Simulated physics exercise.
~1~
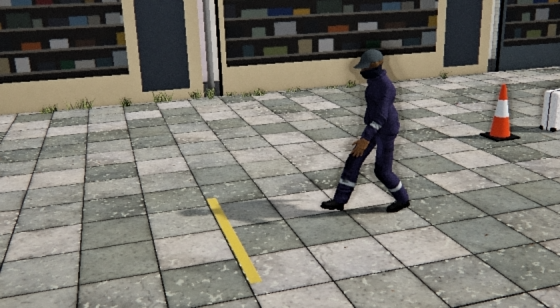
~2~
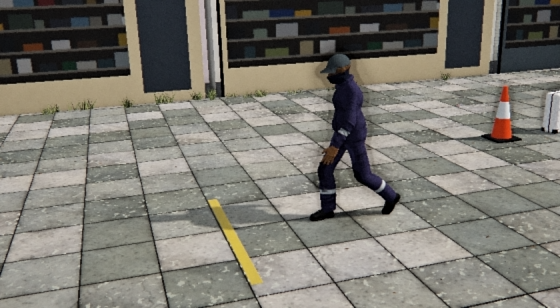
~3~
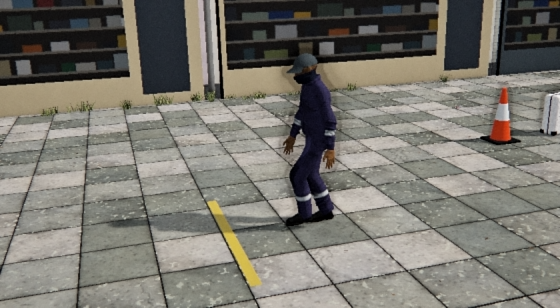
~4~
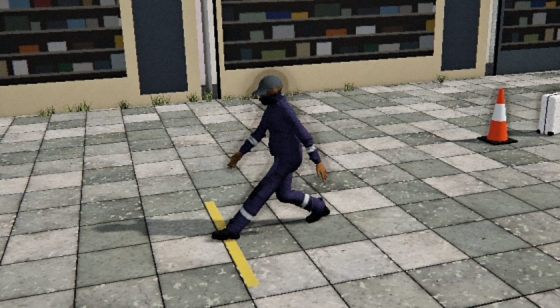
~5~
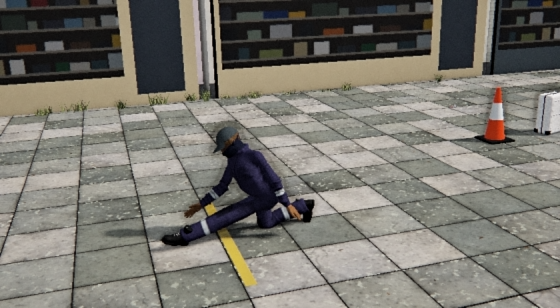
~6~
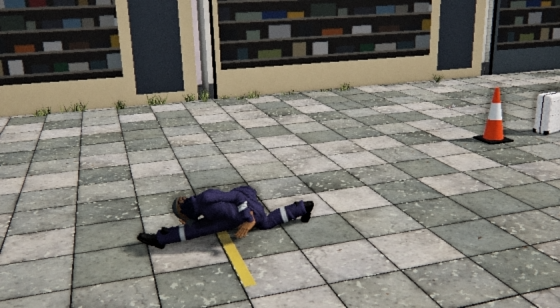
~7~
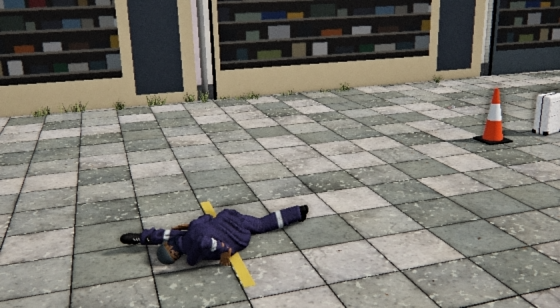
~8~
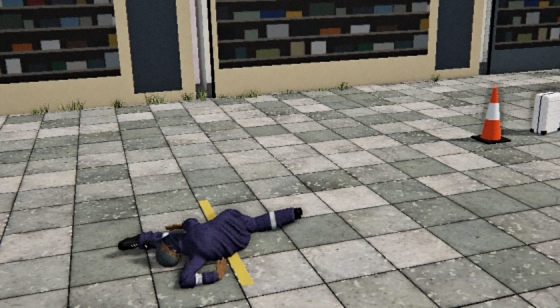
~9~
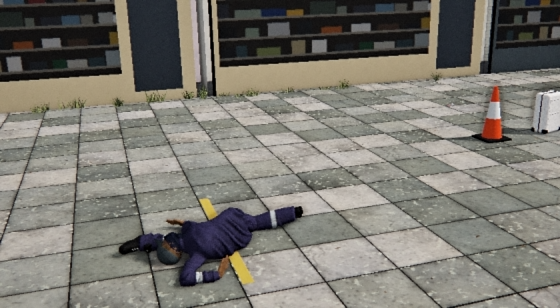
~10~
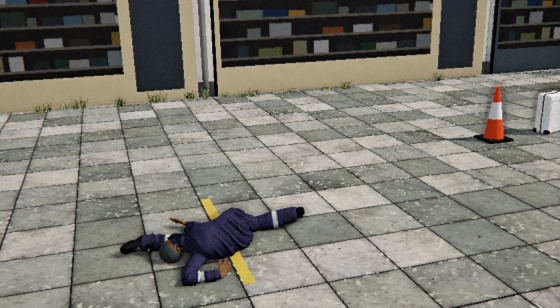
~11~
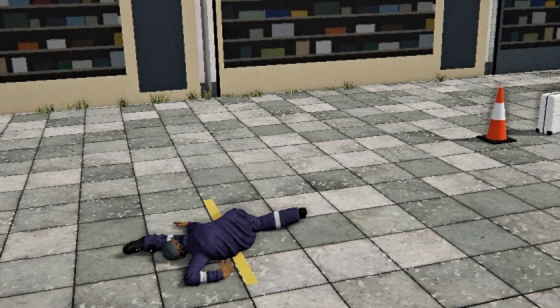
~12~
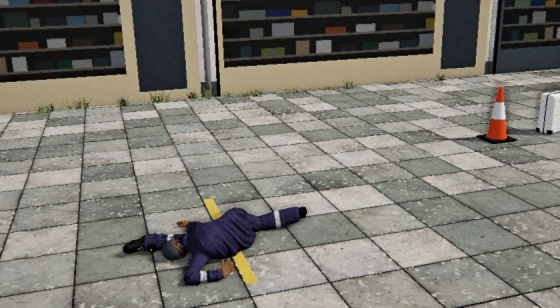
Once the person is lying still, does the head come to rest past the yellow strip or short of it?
The head comes to rest past the yellow strip, on its left side, with the body lying across the strip.
